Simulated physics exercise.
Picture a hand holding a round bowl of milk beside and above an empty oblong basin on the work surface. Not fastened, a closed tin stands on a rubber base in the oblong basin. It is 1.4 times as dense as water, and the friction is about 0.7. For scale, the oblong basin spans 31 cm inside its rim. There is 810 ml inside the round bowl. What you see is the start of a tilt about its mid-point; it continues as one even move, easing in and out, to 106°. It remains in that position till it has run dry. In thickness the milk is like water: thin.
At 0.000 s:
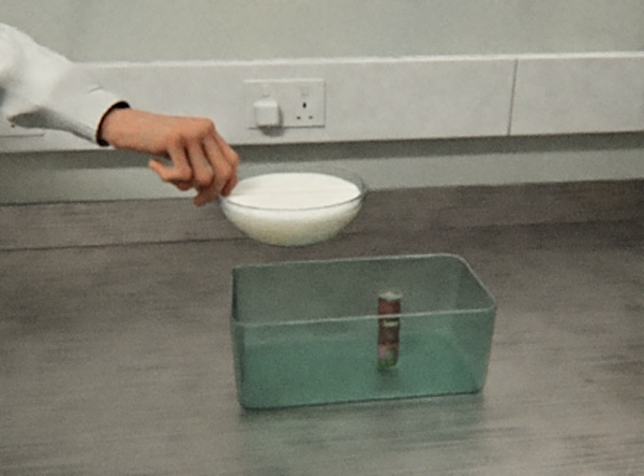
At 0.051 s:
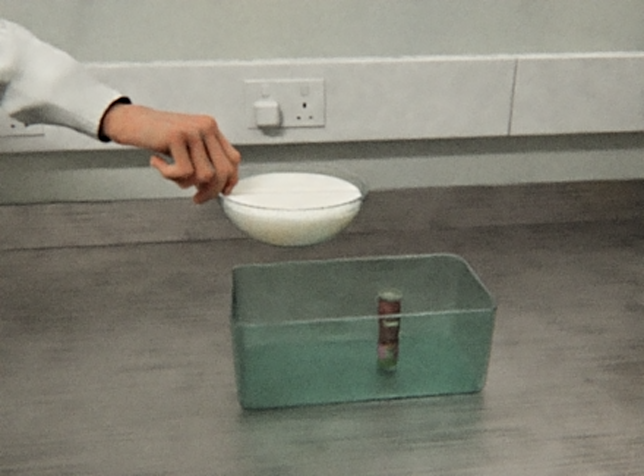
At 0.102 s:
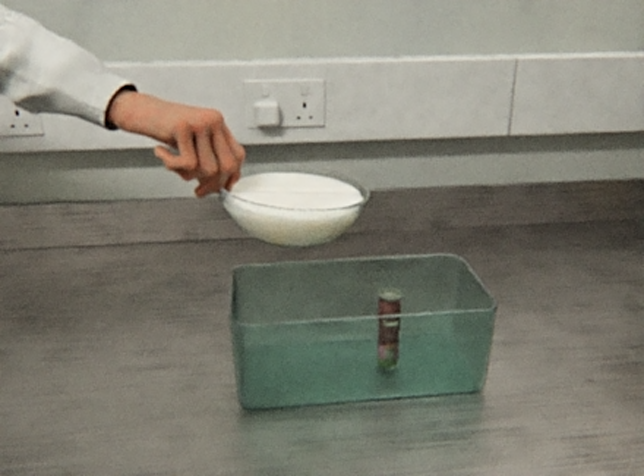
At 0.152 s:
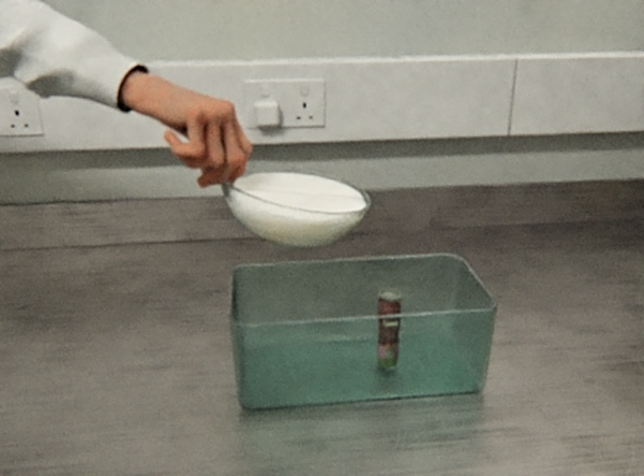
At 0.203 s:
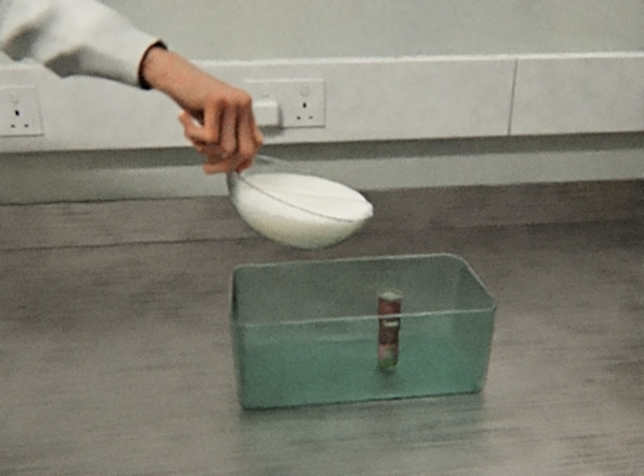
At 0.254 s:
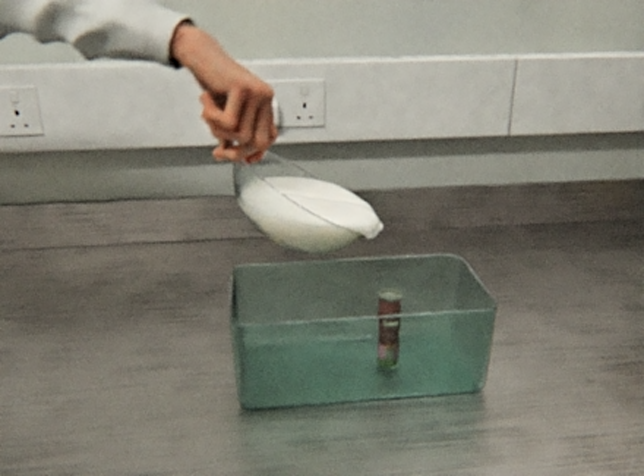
A hand tilts a clear bowl of milk rightward above a basin holding a small tin.
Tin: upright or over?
Upright.
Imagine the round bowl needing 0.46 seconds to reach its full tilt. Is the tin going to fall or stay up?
Outcome - the tin ends up overturned.
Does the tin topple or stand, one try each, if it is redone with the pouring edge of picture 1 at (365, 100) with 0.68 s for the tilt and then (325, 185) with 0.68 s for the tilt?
In the first try it remains standing; in the second it comes down.
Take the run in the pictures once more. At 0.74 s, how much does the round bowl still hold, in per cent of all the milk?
What remains is about 0 percent of it all.
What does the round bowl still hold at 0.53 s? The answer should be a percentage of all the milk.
3 %.
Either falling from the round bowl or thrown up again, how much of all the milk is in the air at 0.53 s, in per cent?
Some 12 per cent, I reckon.
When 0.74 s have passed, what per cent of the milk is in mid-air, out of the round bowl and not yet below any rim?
Something like 5 per cent is in the air then.
By 0.53 s the tilt is 94° and 3 per cent is still to pour; the tin stands where it began.
By 0.74 s the tilt is 106° and 0 per cent is still to pour; the tin stands where it began.
By 0.95 s the tilt is 106° and 0 per cent is still to pour; the tin stands where it began.
By 1.18 s the tilt is 106° and 0 per cent is still to pour; the tin stands where it began.
At rest the tin stands where it began.
